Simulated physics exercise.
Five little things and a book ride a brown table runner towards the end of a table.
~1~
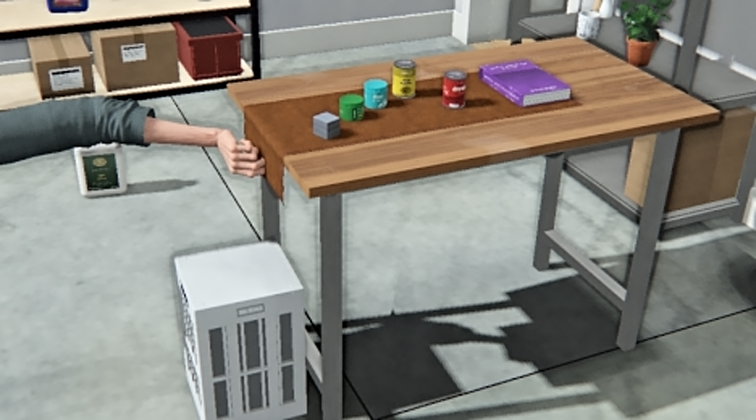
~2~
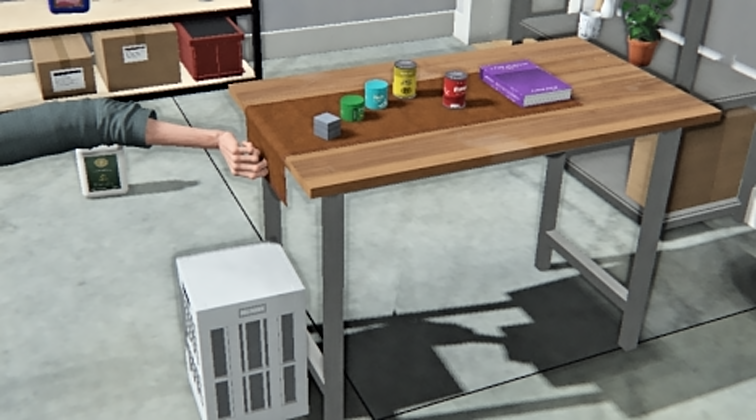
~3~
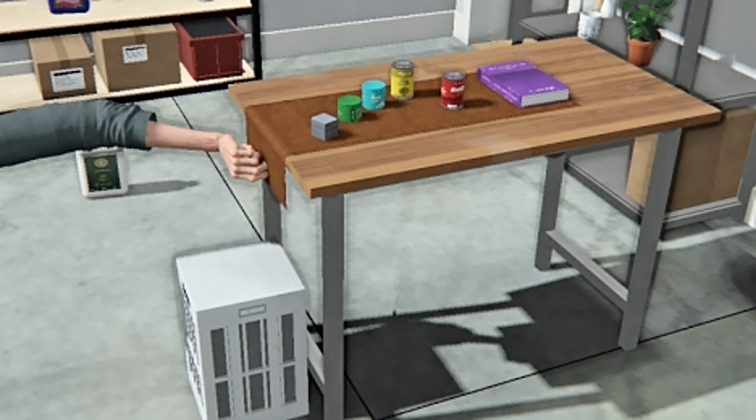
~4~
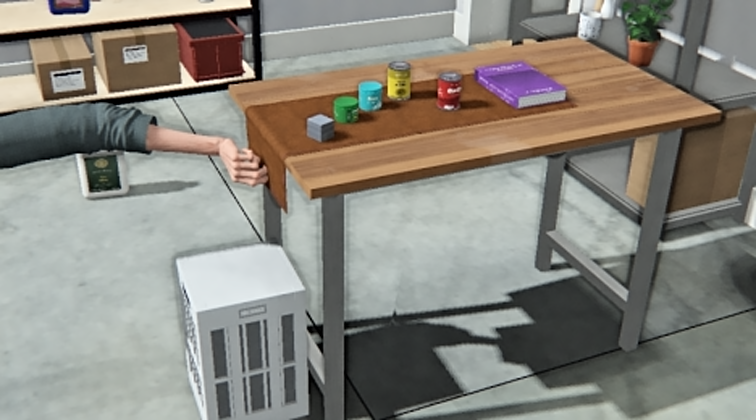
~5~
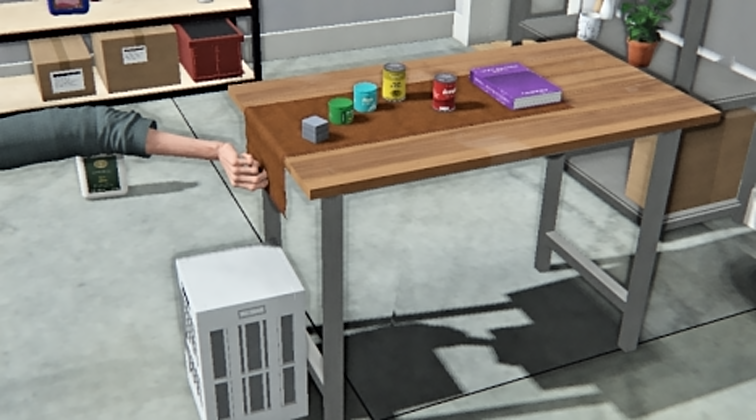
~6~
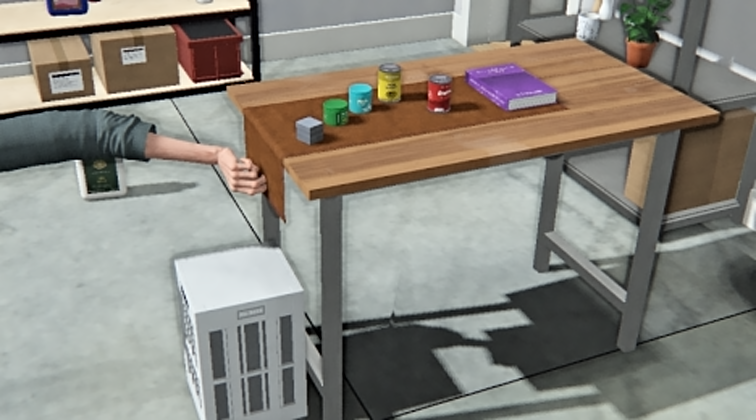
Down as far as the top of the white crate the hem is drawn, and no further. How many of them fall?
The top will end up two items short.
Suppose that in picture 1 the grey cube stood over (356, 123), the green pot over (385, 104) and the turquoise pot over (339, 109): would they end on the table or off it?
The grey cube ends up off the top, the green pot ends up on top still, the turquoise pot ends up off the top.
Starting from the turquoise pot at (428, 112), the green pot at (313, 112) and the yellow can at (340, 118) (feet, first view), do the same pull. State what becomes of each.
The turquoise pot stays on, the green pot drops off, the yellow can goes over.
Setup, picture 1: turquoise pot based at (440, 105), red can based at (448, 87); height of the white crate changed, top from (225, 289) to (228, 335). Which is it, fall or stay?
Observed: Turquoise pot remains seated; red can remains seated.
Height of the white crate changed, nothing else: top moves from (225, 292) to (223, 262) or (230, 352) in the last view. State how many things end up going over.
Respectively 1 and 4.
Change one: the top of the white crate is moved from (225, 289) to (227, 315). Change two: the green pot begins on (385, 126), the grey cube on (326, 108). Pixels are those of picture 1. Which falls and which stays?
Green pot is gone, grey cube is gone.
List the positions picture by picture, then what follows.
Hem (284, 206); grey cube (327, 117); green pot (352, 99); turquoise pot (376, 84); yellow can (405, 63); red can (455, 74); top of the crate (225, 289), in the first frame.
Hem (287, 207); grey cube (327, 118), in the second frame.
Hem (286, 210); green pot (350, 100), in the third frame.
Hem (287, 214); turquoise pot (371, 86); top of the crate (227, 290), in the fourth frame.
Hem (287, 219); yellow can (395, 66), in the fifth frame.
Hem (286, 223); grey cube (310, 122); green pot (336, 104); turquoise pot (360, 88); yellow can (390, 67); red can (440, 79), in the sixth frame.
Soon after, hem near (265, 252); grey cube gone.
Then, hem on the crate; grey cube and green pot gone.
At rest, hem on the crate; grey cube and green pot gone. It carries off two.
